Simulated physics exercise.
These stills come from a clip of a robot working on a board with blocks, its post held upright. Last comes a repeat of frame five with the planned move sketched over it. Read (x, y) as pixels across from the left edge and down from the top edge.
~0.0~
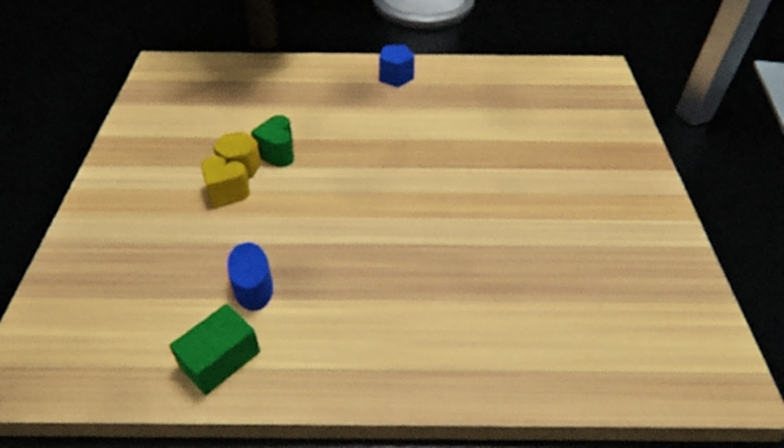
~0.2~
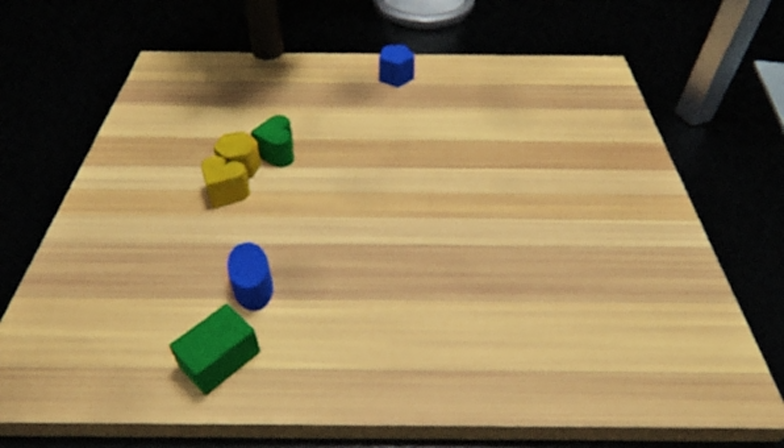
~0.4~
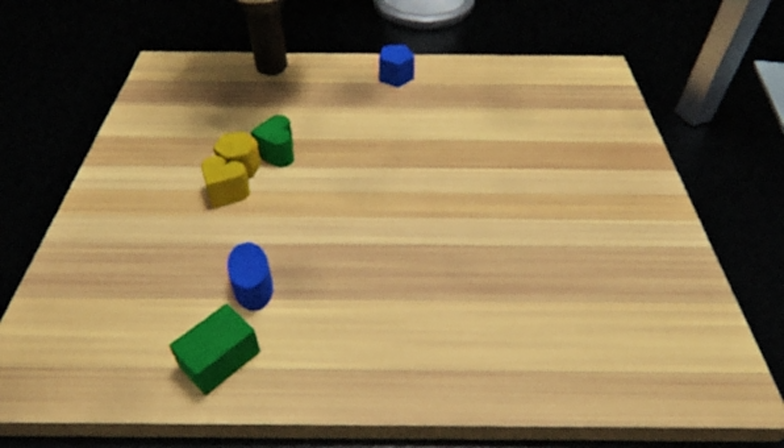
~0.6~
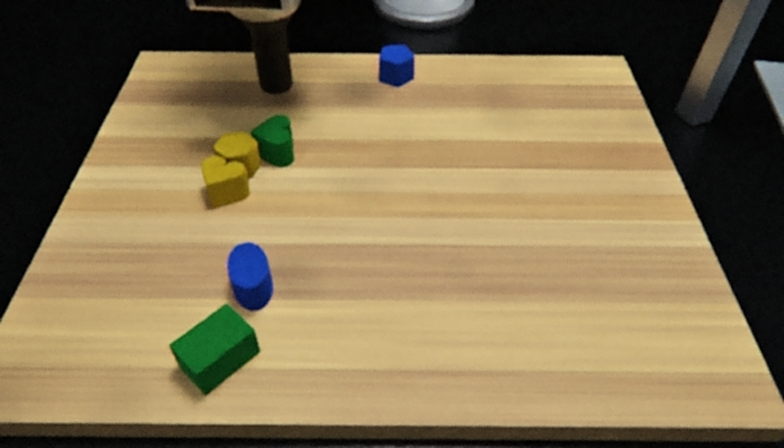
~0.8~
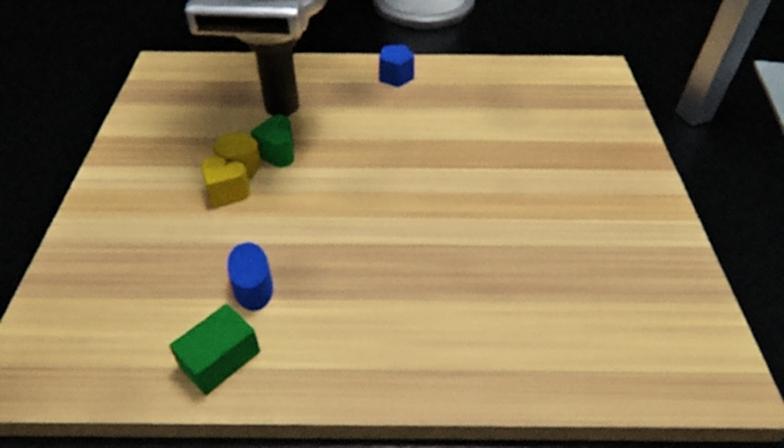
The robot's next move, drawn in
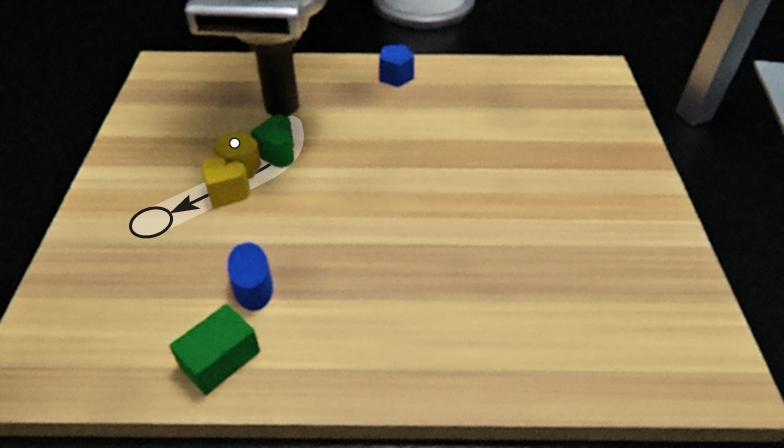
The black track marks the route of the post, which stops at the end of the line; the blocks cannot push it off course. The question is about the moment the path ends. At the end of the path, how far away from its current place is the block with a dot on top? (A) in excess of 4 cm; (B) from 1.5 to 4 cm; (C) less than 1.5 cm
A
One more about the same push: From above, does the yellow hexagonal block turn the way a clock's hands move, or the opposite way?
The block turns clockwise.
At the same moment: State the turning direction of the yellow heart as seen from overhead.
It twists anticlockwise.
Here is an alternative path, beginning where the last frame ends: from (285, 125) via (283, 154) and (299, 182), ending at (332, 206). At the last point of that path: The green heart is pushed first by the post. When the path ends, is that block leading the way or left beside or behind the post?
The post moves past it.
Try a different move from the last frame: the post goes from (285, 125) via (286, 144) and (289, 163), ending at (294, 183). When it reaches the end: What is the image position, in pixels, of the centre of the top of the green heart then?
Located at (257, 174).
The line goes from (285, 125) via (271, 163) and (215, 192), ending at (151, 222); the dot is on the yellow hexagonal block.
What follows on the original path. One third of the way, post (267, 147); yellow heart (214, 172), turned 15° anticlockwise; yellow hexagonal block (228, 148), turned 20° clockwise; green heart (263, 164), turned 55° clockwise.
Two thirds of the way, post (209, 175); yellow heart (178, 196), turned 65° anticlockwise; yellow hexagonal block (168, 166), turned 55° clockwise; green heart (248, 178).
At the end, post (144, 205); yellow heart (139, 230), turned 135° anticlockwise; yellow hexagonal block (123, 175), turned 140° clockwise; green heart (248, 178).
